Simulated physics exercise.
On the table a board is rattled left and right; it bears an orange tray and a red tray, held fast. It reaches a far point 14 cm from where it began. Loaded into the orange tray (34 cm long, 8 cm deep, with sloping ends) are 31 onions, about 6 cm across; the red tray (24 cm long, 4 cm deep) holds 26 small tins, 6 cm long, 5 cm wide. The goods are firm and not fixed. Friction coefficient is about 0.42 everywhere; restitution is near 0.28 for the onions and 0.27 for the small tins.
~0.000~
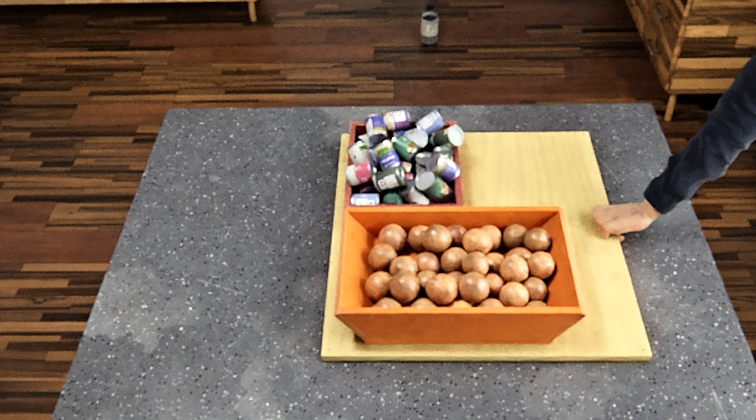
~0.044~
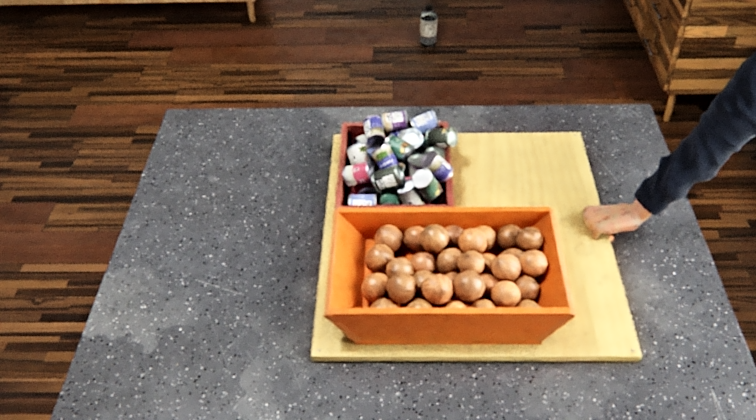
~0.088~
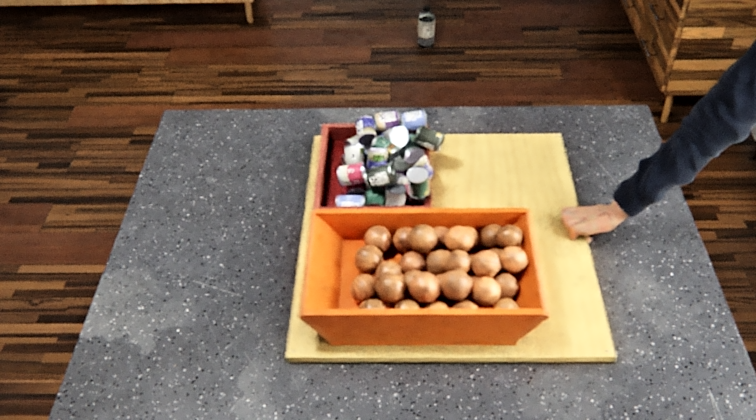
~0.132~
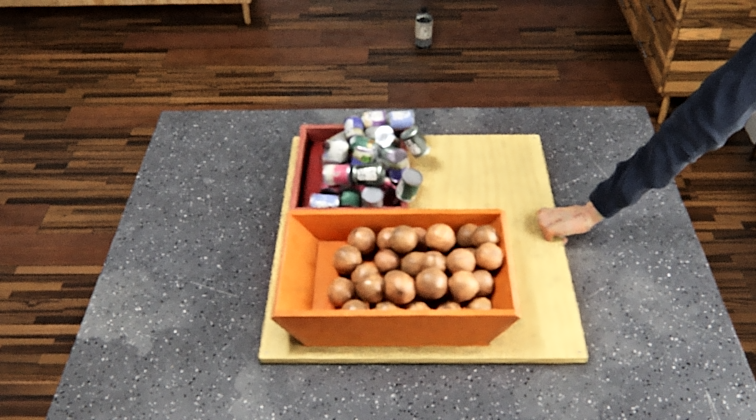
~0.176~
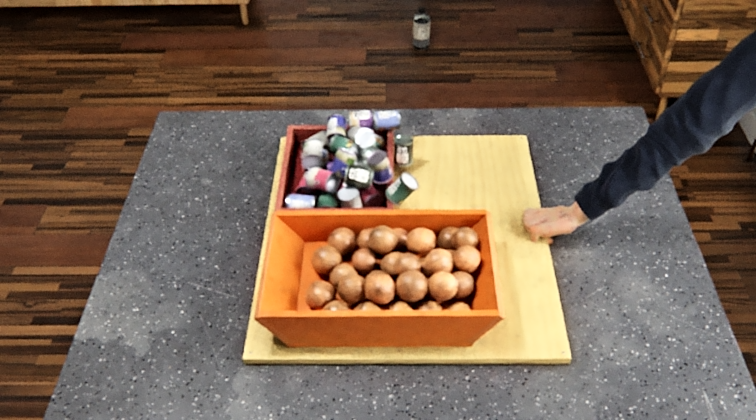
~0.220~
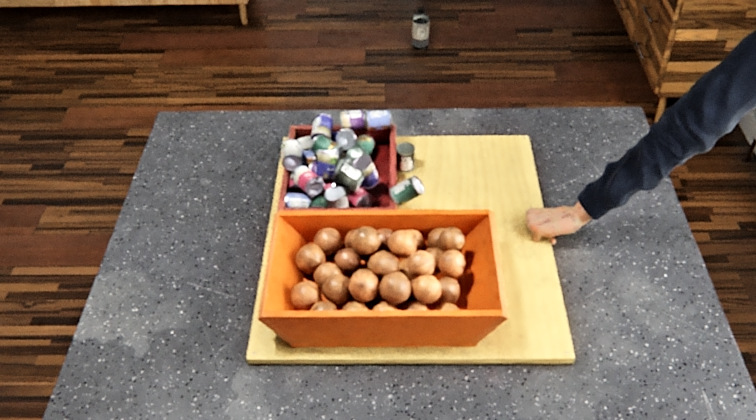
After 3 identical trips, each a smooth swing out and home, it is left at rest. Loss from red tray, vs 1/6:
Over.
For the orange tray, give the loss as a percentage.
Orange tray 5 per cent.
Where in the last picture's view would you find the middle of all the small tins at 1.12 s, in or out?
Near (372, 170) in pixels.
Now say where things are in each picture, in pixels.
In the first picture (places track the rim corner closest to us here, unless another is named; the camera pans a little), red tray (by its farthest rim corner) (356, 123); orange tray (581, 310); 0 cm along; all still inside.
The second picture shows red tray (348, 124); orange tray (570, 310); 2 cm along.
The third picture shows red tray (328, 125); orange tray (544, 311); 6 cm along; 1 out, the lowest tin at (430, 139).
The fourth picture shows red tray (306, 126); orange tray (516, 312); 11 cm along; 2 out, the lowest tin at (416, 142).
The fifth picture shows red tray (293, 127); orange tray (499, 313); 14 cm along; 2 out, the lowest tin at (404, 151).
The sixth picture shows red tray (296, 127); orange tray (503, 313); 13 cm along; 2 out, the lowest tin at (406, 158).
After 0.45 s, the orange tray is down by 1 of 31 and the red tray is down by 9 of 26.
After 0.73 s, the orange tray is down by 1 of 31 and the red tray is down by 11 of 26.
After 1.12 s, the orange tray is down by 1 of 31 and the red tray is down by 11 of 26.
When it is over (at 1.63 s), the orange tray is down by 1 of 31 and the red tray is down by 11 of 26. Asked share, 11 of 26, 42 per cent.
